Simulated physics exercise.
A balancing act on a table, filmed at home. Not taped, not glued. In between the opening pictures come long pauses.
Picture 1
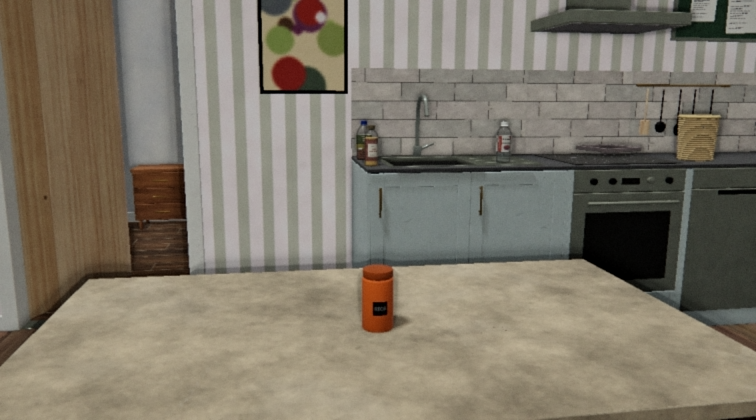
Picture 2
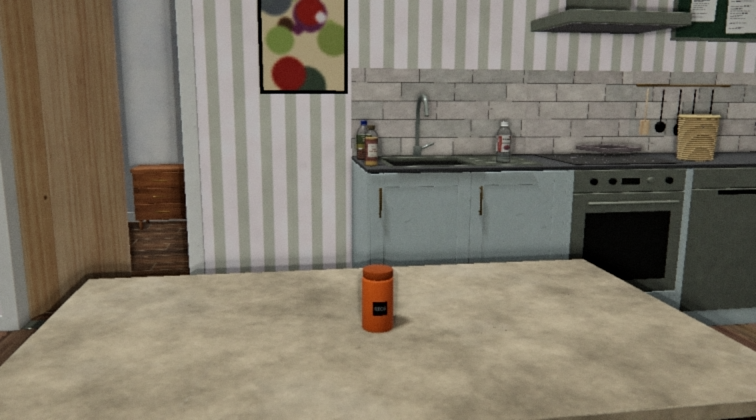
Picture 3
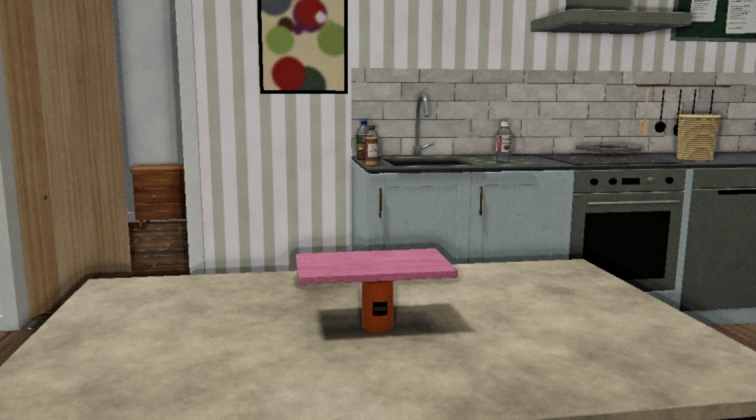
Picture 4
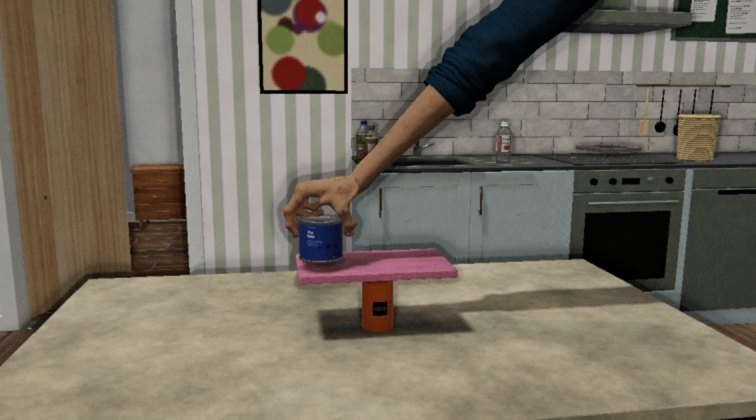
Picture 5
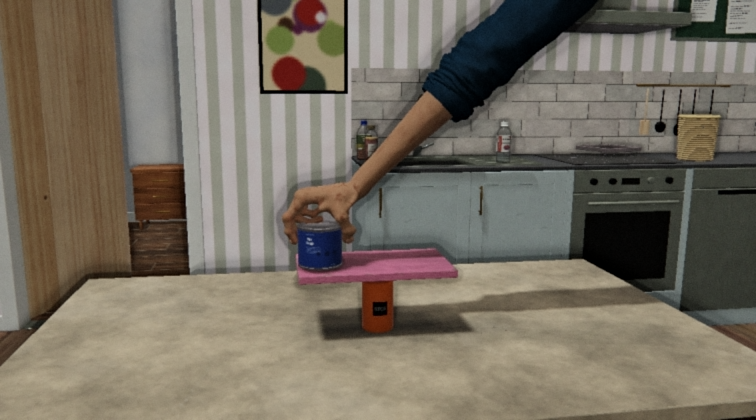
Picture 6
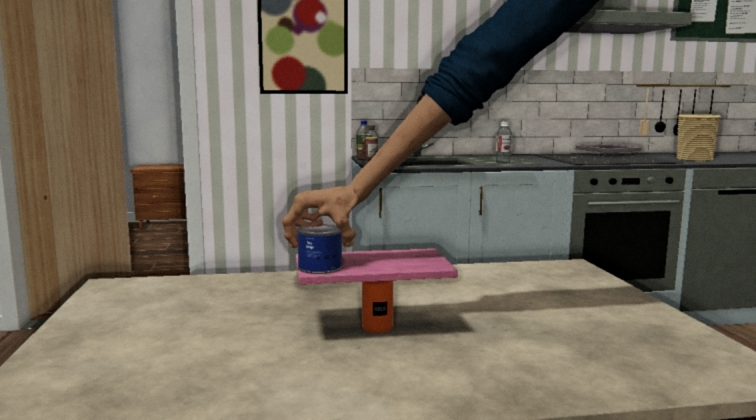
An arm in a dark blue sleeve reached in and lowered a blue tin onto the left end of a pink board that had appeared on top of an orange jar, and kept holding it.
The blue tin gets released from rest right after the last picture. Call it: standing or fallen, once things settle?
Fallen.
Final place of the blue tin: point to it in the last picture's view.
About (294, 320).
Then, 0.40 s past the last view, blue tin now fallen; pink board rocked 36° from its first pose.
Then, 0.50 s past the last view, pink board rocked 58° from its first pose.
Then, 0.60 s past the last view, pink board rocked 62° from its first pose.
Finally, fallen, blue tin; down or leaning hard in the stack, pink board; orange jar still in place. Final places as the last picture's camera would see them, blue tin near (294, 320). The stack gives way.
